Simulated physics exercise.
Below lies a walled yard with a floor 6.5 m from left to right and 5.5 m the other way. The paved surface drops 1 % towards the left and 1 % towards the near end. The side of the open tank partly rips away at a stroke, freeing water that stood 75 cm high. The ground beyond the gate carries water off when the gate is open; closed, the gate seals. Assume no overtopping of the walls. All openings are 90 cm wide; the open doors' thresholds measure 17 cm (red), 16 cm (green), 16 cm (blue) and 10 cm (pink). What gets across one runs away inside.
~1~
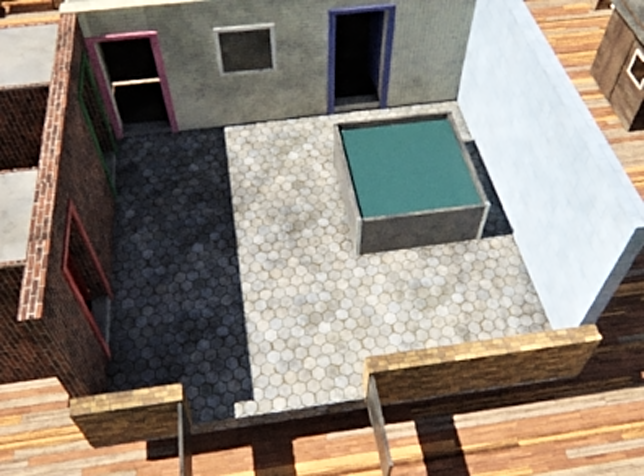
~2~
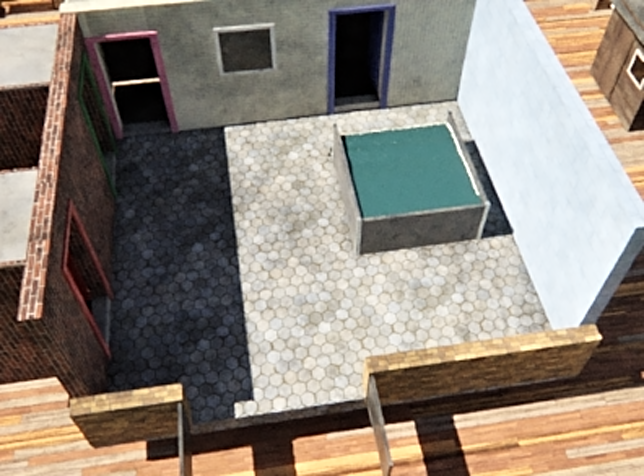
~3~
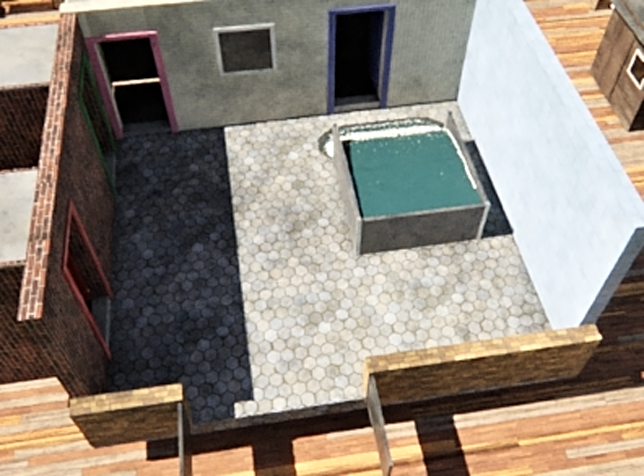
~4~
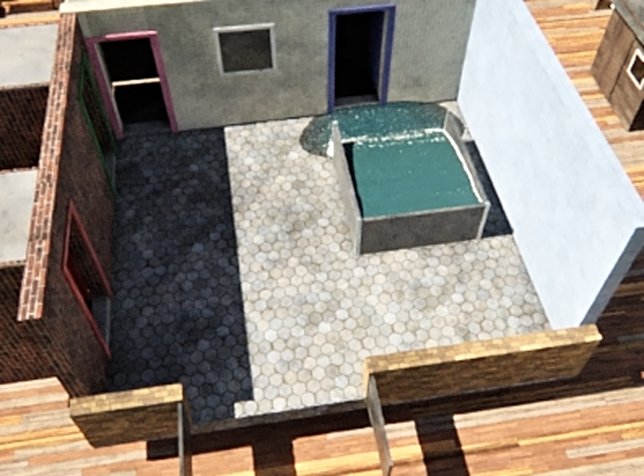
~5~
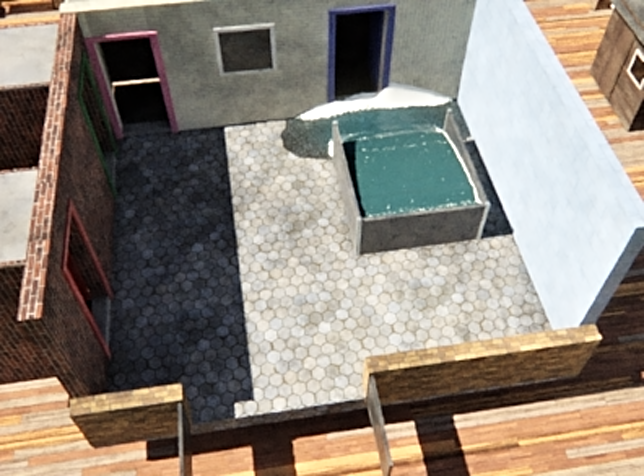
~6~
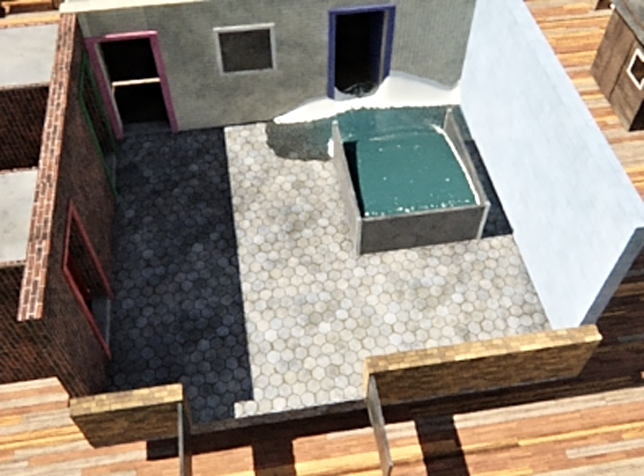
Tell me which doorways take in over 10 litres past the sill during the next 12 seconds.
The red door lets in a smaller amount than the limit; the green door lets in a larger amount than the limit; the blue door lets in a larger amount than the limit; the pink door lets in a larger amount than the limit.
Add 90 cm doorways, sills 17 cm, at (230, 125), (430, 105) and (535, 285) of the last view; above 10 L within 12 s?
In turn: Short of it, beyond it, short of it.
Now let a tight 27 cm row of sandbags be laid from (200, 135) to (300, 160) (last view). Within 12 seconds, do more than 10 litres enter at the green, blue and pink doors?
Against that limit: Green under, blue above, pink below.
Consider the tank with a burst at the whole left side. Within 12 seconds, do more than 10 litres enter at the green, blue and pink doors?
For green, too much; for blue, too little; for pink, too much.
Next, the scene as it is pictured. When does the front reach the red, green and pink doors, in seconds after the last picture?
So red at 2.6 s, green at 1.3 s, and pink at 0.9 s.
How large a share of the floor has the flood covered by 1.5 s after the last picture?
Covered: Roughly 35 %.
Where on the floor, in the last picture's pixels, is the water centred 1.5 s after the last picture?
Roughly (379, 160) in the last picture.
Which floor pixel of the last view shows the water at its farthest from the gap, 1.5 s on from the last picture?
Somewhere about (118, 143).
Then, 0.7 s after the last picture water covers 15 % of the floor and is deepest (54 cm) near (449, 105); red door not reached, green door not reached, blue door 49 cm at the sill, 192 L in, pink door not reached.
Then, 1.5 s after the last picture water covers 35 % of the floor and is deepest (42 cm) near (452, 111); red door not reached, green door 16 cm at the sill, 0 L in, blue door 39 cm at the sill, 368 L in, pink door 4 cm at the sill, 0 L in.
Then, 2.8 s after the last picture water covers 55 % of the floor and is deepest (37 cm) near (557, 341); red door 4 cm at the sill, 0 L in, green door 22 cm at the sill, 18 L in, blue door 20 cm at the sill, 456 L in, pink door 10 cm at the sill, 6 L in.
Then, 6.3 s after the last picture water covers 85 % of the floor and is deepest (20 cm) near (107, 420); red door 8 cm at the sill, 0 L in, green door 11 cm at the sill, 32 L in, blue door 15 cm at the sill, 464 L in, pink door 10 cm at the sill, 30 L in.
Then, 11.3 s after the last picture water covers 95 % of the floor and is deepest (12 cm) near (107, 420); red door 9 cm at the sill, 0 L in, green door 8 cm at the sill, 33 L in, blue door 6 cm at the sill, 464 L in, pink door 7 cm at the sill, 31 L in.
